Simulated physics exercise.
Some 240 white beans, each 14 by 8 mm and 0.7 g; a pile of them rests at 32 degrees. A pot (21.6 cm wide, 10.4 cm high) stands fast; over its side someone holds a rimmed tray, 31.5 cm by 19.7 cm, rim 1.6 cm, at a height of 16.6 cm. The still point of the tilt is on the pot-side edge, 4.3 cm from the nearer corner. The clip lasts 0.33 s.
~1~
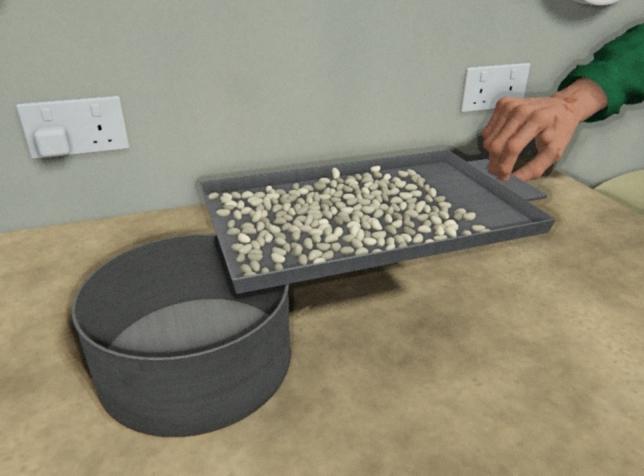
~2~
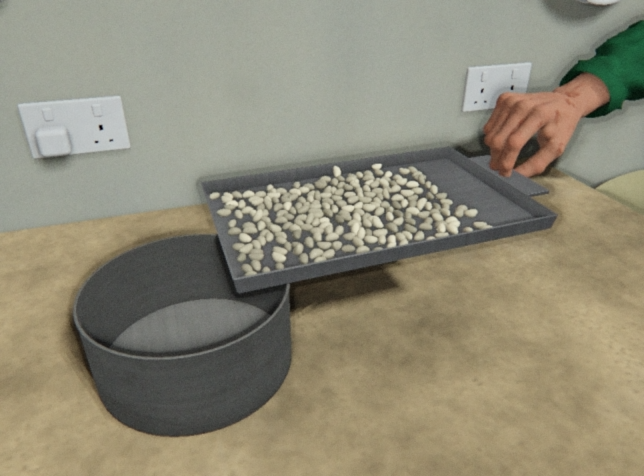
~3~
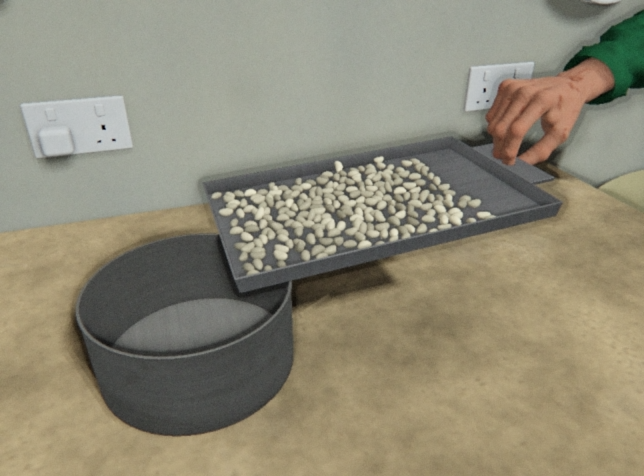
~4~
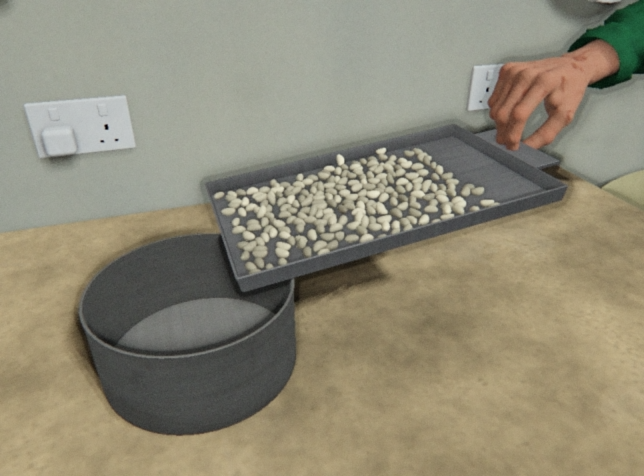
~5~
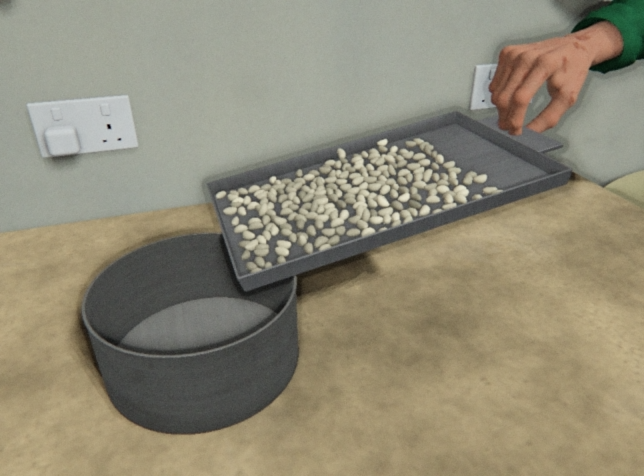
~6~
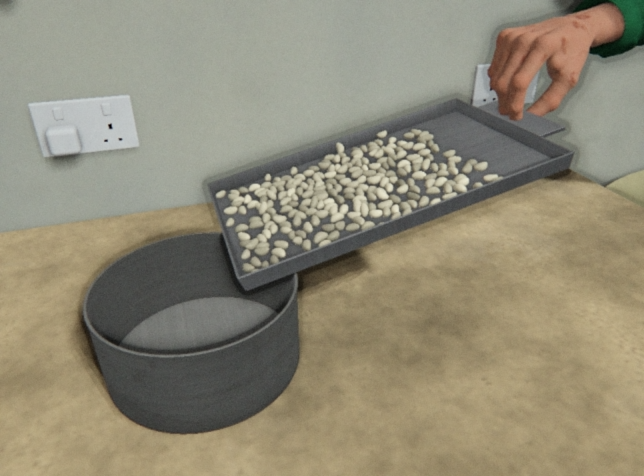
On a mottled tan worktop by a wall with sockets, a hand at the right raised the far end of a grey tray of white beans, slanting it gently toward a round grey pot.
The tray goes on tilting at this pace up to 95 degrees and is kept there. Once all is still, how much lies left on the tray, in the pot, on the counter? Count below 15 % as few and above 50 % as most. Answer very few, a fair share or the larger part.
Left on the tray: Very few; in the pot: The larger part; on the counter: Very few.
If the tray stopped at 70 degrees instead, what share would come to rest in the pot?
It would be near 70 per cent.
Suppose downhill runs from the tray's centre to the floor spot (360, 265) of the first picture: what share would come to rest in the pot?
Some 0 per cent.
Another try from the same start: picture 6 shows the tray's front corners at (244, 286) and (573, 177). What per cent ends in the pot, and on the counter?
Pot 10, counter 90.
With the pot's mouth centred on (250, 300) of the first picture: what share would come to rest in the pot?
Some 75 per cent.
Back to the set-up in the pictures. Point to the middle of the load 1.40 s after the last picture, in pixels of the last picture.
Near (203, 231).
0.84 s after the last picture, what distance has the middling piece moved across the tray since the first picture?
Some 6 cm.
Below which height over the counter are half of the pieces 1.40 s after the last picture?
Roughly 16 cm.
Then, 0.84 s after the last picture, tilt 51 degrees; the tray holds 100 %, the pot 0 %.
Then, 1.40 s after the last picture, tilt 76 degrees; the tray holds 55 %, the pot 30 %.
Then, 2.02 s after the last picture, tilt 95 degrees; the tray holds 5 %, the pot 95 %.
In the end, tray 0 %, pot 95 %, counter 0 %.
